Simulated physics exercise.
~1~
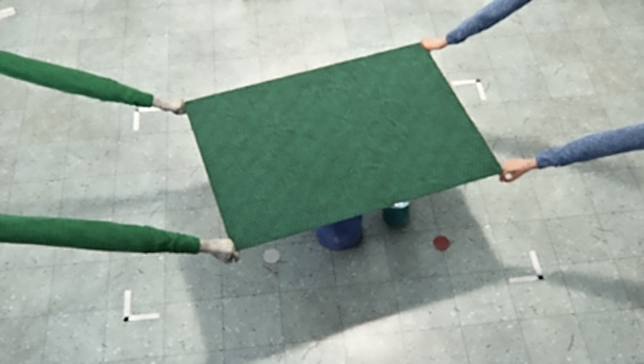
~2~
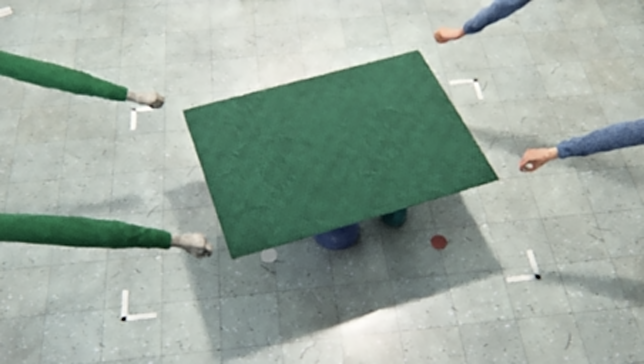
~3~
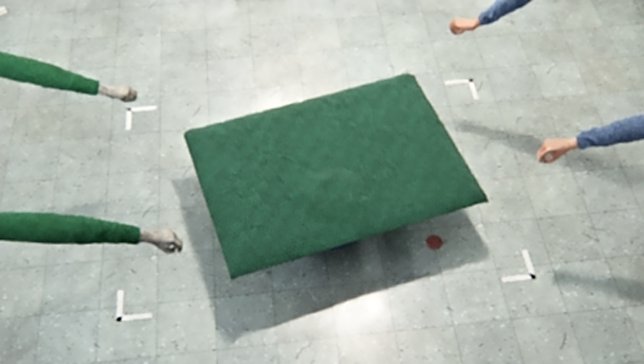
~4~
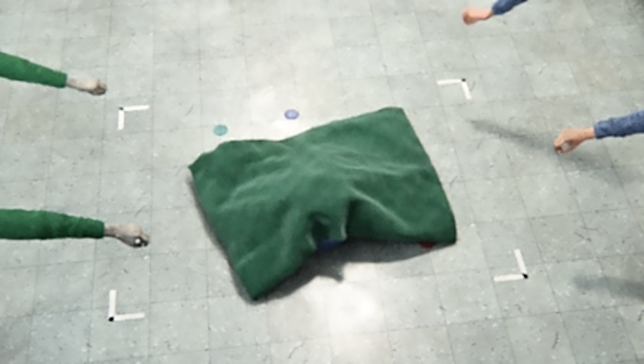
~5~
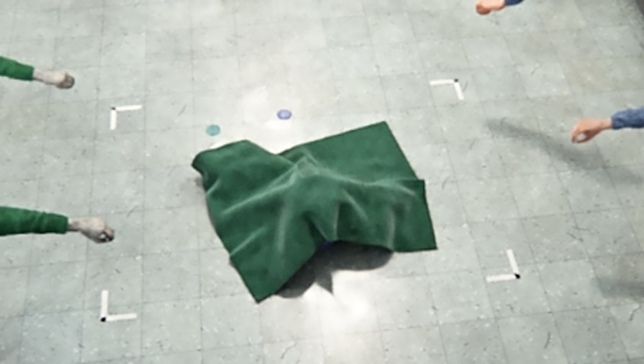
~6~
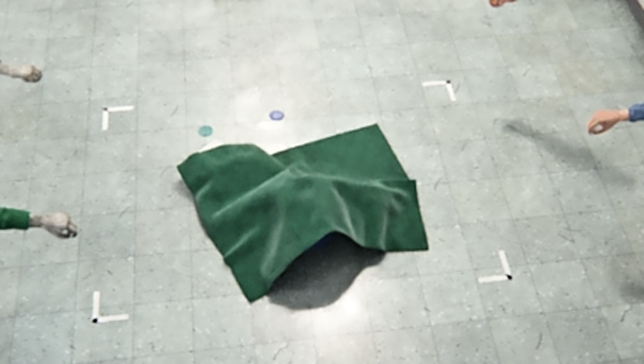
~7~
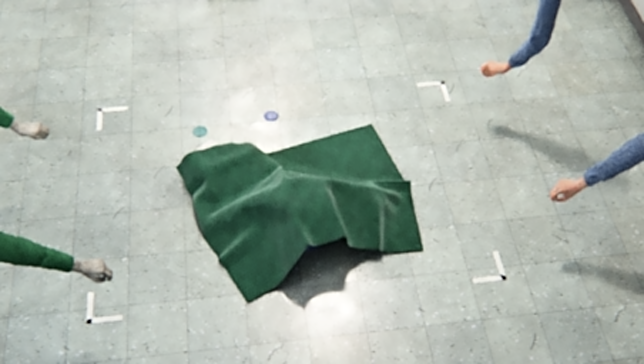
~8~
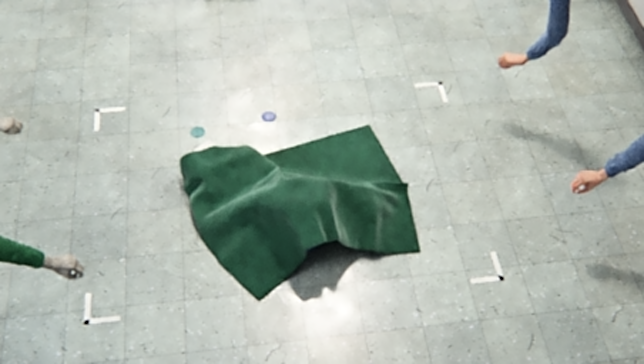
A green cloth drops from four opening hands and drapes, crumpled, over objects on the floor.
